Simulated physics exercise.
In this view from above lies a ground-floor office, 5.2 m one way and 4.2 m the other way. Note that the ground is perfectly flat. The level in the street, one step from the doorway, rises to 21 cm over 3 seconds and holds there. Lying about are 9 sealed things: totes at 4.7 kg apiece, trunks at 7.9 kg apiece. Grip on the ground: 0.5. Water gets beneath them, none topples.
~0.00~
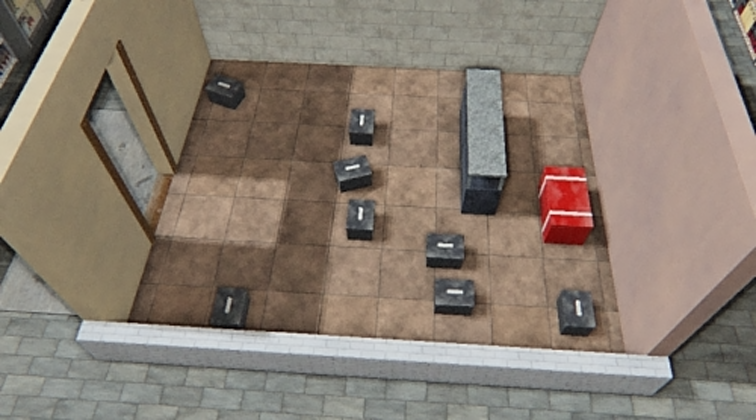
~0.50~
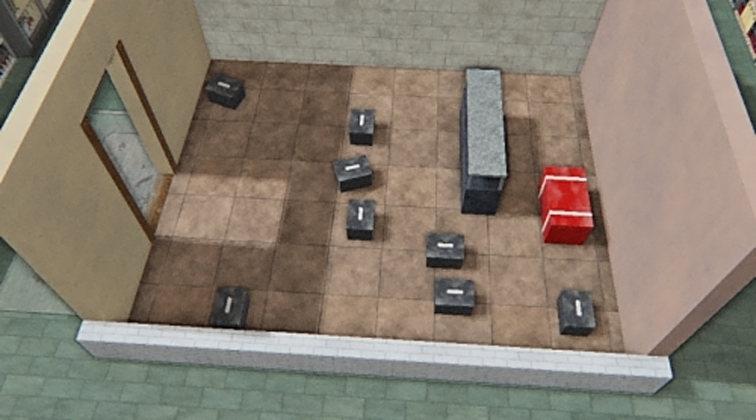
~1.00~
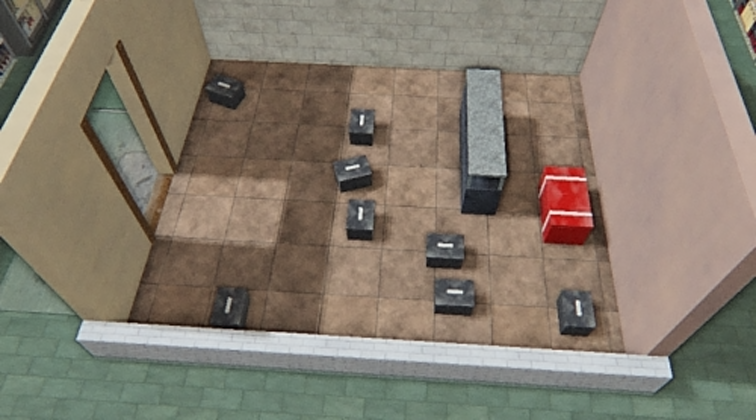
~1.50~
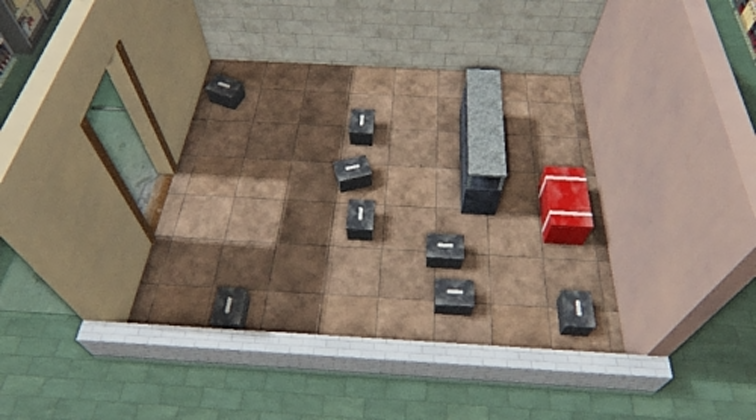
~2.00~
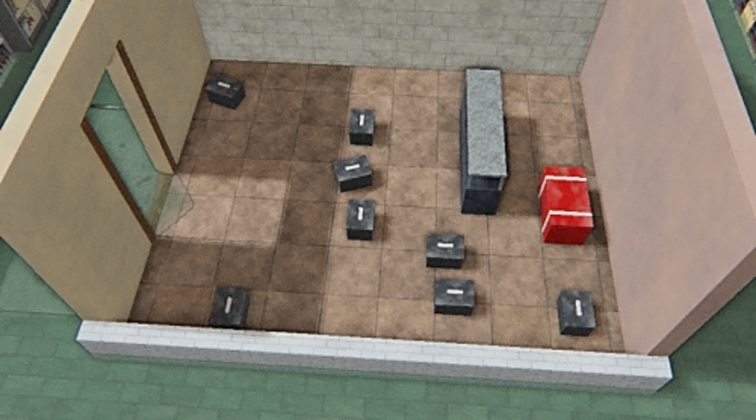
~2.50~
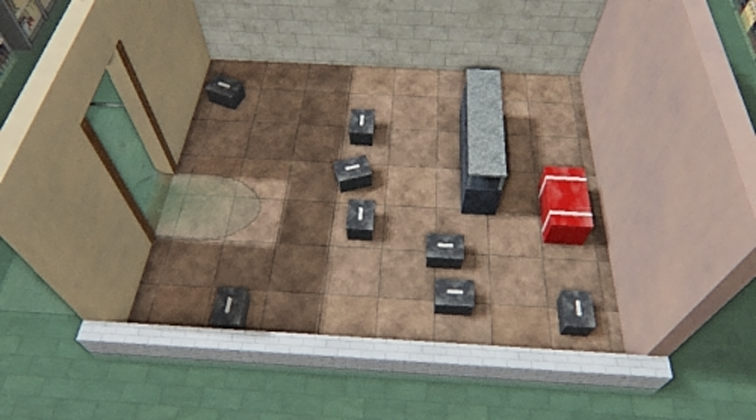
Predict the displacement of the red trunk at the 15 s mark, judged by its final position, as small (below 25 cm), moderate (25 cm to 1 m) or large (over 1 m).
Large.
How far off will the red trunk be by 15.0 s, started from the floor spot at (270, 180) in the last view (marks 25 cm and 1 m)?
Short answer, it is taken a long way.
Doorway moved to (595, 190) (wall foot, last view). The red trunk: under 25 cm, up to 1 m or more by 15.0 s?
By then the red trunk has been carried a long way.
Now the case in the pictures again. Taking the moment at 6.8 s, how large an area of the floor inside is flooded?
My estimate is roughly 17 m2.
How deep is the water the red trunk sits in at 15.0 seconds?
11 cm or so.
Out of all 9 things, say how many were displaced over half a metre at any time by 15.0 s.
Answer: 9.
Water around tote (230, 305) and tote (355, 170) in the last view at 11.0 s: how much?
I'd estimate 4 cm for the first and 5 cm for the second.
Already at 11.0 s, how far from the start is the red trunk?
By that time, close to 80 cm.
After 3.5 s the red trunk is near (568, 196), 0.0 m from its start, aground; 0 afloat.
After 6.8 s the red trunk is near (568, 196), 0.0 m from its start, aground; 3 afloat.
After 11.0 s the red trunk is near (537, 135), 0.9 m from its start, afloat; 8 afloat.
After 15.0 s the red trunk is near (533, 90), 1.6 m from its start, afloat; 9 afloat.
